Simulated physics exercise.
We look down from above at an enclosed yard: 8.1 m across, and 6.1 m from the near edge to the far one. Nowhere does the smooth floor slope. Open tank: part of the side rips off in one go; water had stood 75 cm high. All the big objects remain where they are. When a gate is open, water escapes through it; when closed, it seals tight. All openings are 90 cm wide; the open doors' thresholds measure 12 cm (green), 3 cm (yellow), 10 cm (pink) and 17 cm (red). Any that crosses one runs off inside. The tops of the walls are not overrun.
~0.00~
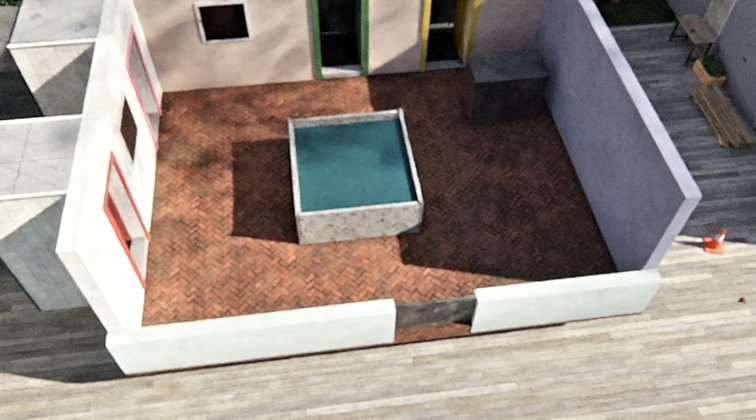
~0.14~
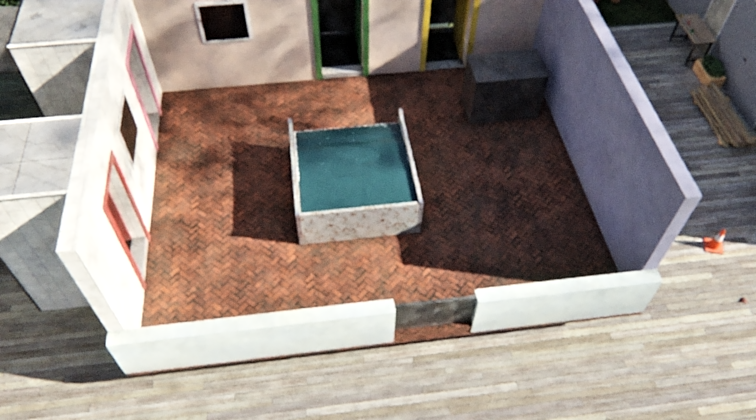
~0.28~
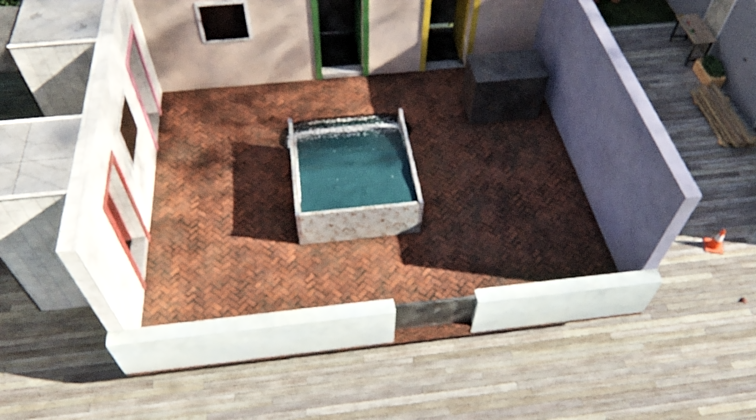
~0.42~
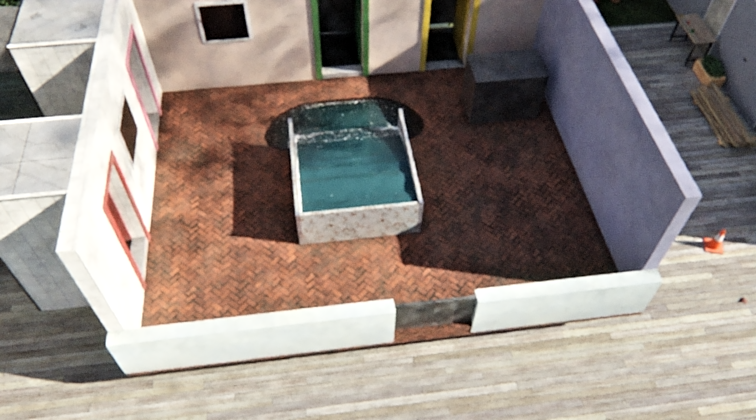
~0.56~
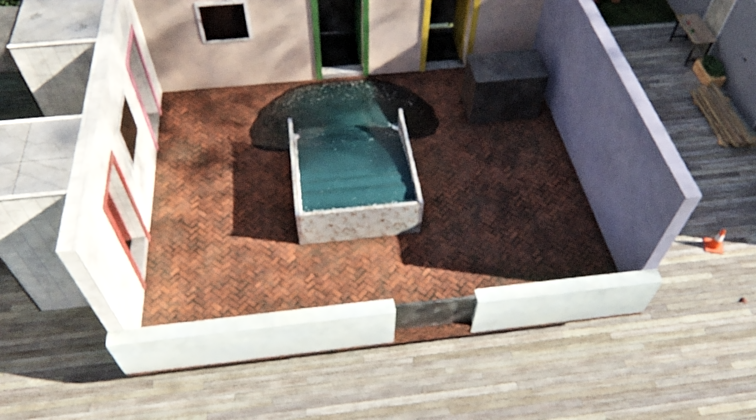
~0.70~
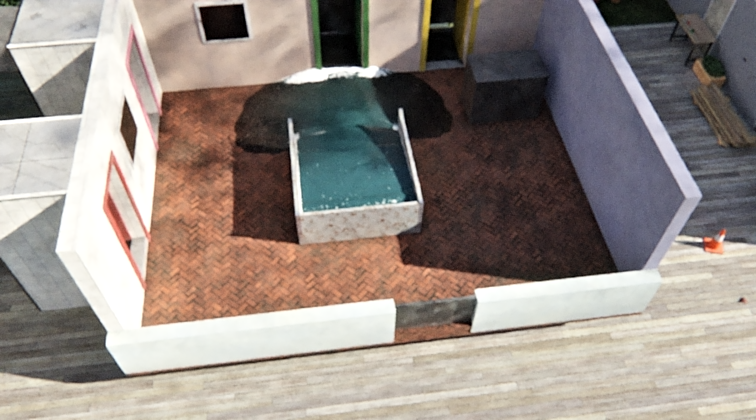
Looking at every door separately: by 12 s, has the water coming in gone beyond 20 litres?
Green door - it has. Yellow door - it has. Pink door - it has. Red door - it has not.
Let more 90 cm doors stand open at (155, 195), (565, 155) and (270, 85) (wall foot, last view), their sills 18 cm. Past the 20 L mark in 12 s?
The first one doesn't reach it, the second one doesn't reach it, and the third one exceeds it.
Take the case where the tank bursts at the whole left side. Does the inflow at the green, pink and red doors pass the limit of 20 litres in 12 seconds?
Outcomes - green: Not exceeded, pink: Exceeded, red: Exceeded.
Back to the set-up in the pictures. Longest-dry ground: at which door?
Lab note: Last arrival at the red door.
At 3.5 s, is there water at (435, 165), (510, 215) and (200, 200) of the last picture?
Well, the first is untouched by it, the next untouched by it, the last drenched.
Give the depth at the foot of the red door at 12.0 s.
Depth: Approx. 5.5 cm.
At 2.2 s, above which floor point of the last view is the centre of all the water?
About (340, 134).
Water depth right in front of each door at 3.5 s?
Depths in cm: Green 23, yellow 9, pink 21, red 2.
After 1.4 s water covers 25 % of the floor and is deepest (44 cm) near (323, 83); green door 45 cm at the sill, 177 L in, yellow door 11 cm at the sill, 4 L in, pink door not reached, red door not reached.
After 2.2 s water covers 25 % of the floor and is deepest (40 cm) near (323, 83); green door 40 cm at the sill, 391 L in, yellow door 13 cm at the sill, 35 L in, pink door 13 cm at the sill, 0 L in, red door not reached.
After 3.5 s water covers 40 % of the floor and is deepest (32 cm) near (526, 72); green door 23 cm at the sill, 557 L in, yellow door 9 cm at the sill, 78 L in, pink door 21 cm at the sill, 50 L in, red door 2 cm at the sill, 0 L in.
After 7.0 s water covers 90 % of the floor and is deepest (12 cm) near (139, 351); green door 7 cm at the sill, 590 L in, yellow door 12 cm at the sill, 185 L in, pink door 10 cm at the sill, 116 L in, red door 4 cm at the sill, 0 L in.
After 12.0 s water covers 100 % of the floor and is deepest (10 cm) near (365, 325); green door 5 cm at the sill, 591 L in, yellow door 4 cm at the sill, 249 L in, pink door 4 cm at the sill, 117 L in, red door 6 cm at the sill, 0 L in.
